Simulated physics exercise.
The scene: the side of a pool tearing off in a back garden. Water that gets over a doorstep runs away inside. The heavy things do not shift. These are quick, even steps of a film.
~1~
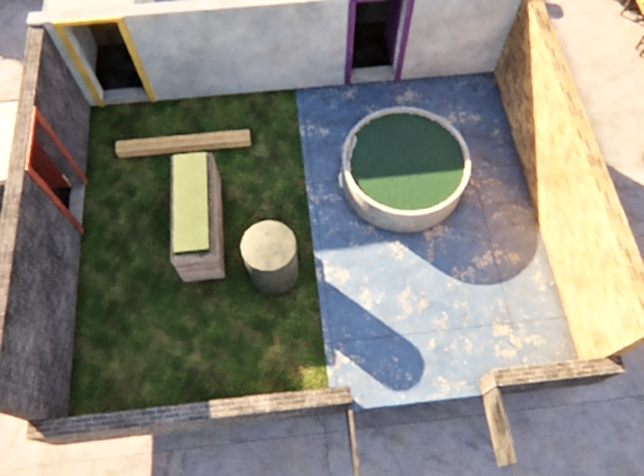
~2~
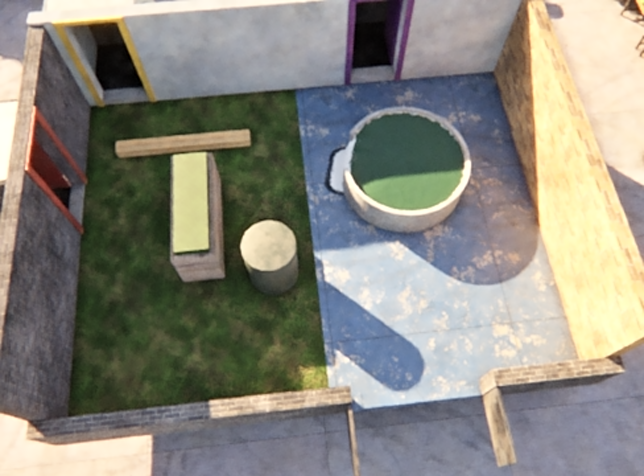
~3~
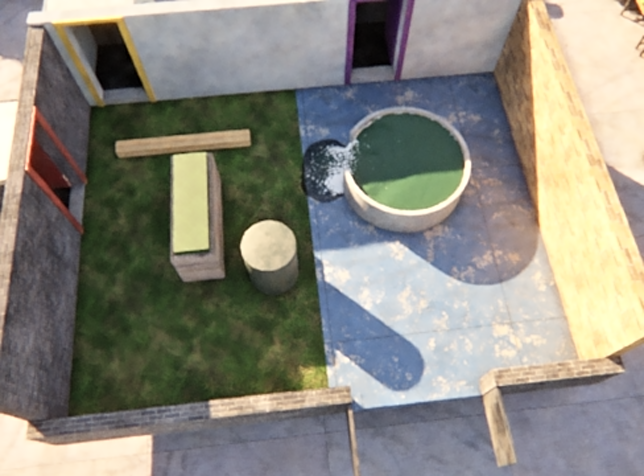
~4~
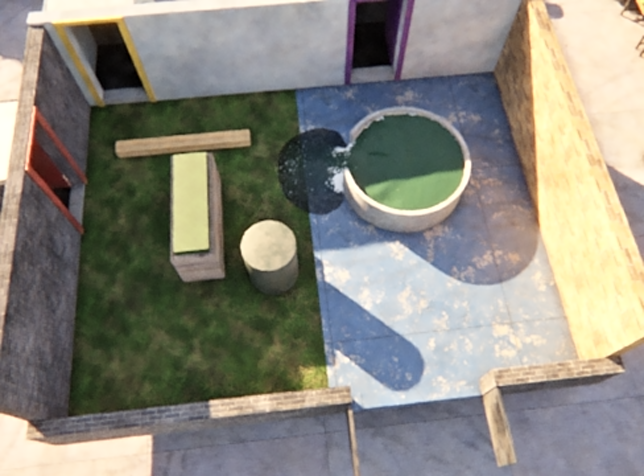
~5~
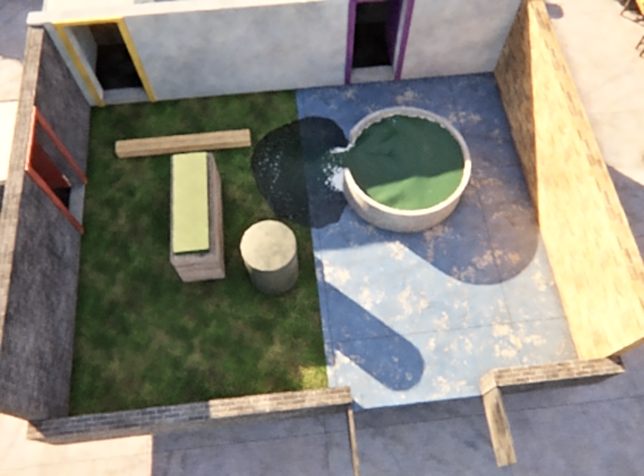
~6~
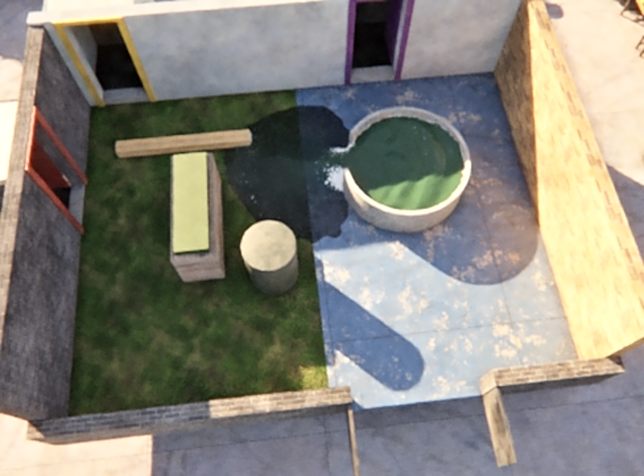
To begin with, green water sits still in a round, pale-walled pool on the blue paving of a walled yard. The pool's left side opens and water gushes out, forming a dark puddle. The puddle widens leftward across the paving and onto the grass, reaching the end of a wooden beam.
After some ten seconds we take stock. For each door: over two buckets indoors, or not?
In the end: The purple door holds within the limit; the red door floods; the yellow door holds within the limit.
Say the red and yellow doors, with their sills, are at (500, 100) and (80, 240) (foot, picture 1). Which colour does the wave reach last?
Last comes the red-painted one.
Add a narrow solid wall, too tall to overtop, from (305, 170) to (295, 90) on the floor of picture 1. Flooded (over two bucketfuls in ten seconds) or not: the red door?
My reading: The red one keeps below it.
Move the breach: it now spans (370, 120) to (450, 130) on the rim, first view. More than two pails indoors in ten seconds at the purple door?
One by one: The purple one is over.
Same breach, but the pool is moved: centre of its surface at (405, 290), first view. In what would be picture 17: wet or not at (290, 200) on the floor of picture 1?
At that place: Awash.
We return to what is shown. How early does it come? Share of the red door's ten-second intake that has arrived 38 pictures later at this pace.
Some 55 per cent.
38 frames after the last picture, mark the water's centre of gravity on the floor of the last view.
At about (284, 187).
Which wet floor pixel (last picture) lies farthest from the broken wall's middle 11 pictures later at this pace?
I would point to (126, 163).
A moment on, water covers 15 % of the floor; the purple door not reached, the red door not reached, the yellow door not reached.
Next, water covers 20 % of the floor; the purple door not reached, the red door not reached, the yellow door not reached.
Then, water covers 35 % of the floor; the purple door wet at the sill, nothing in, the red door under two buckets in, the yellow door wet at the sill, nothing in.
Later, water covers 60 % of the floor; the purple door wet at the sill, nothing in, the red door over two buckets in, the yellow door wet at the sill, nothing in.
In the end, water covers 85 % of the floor; the purple door wet at the sill, nothing in, the red door over two buckets in, the yellow door wet at the sill, nothing in.
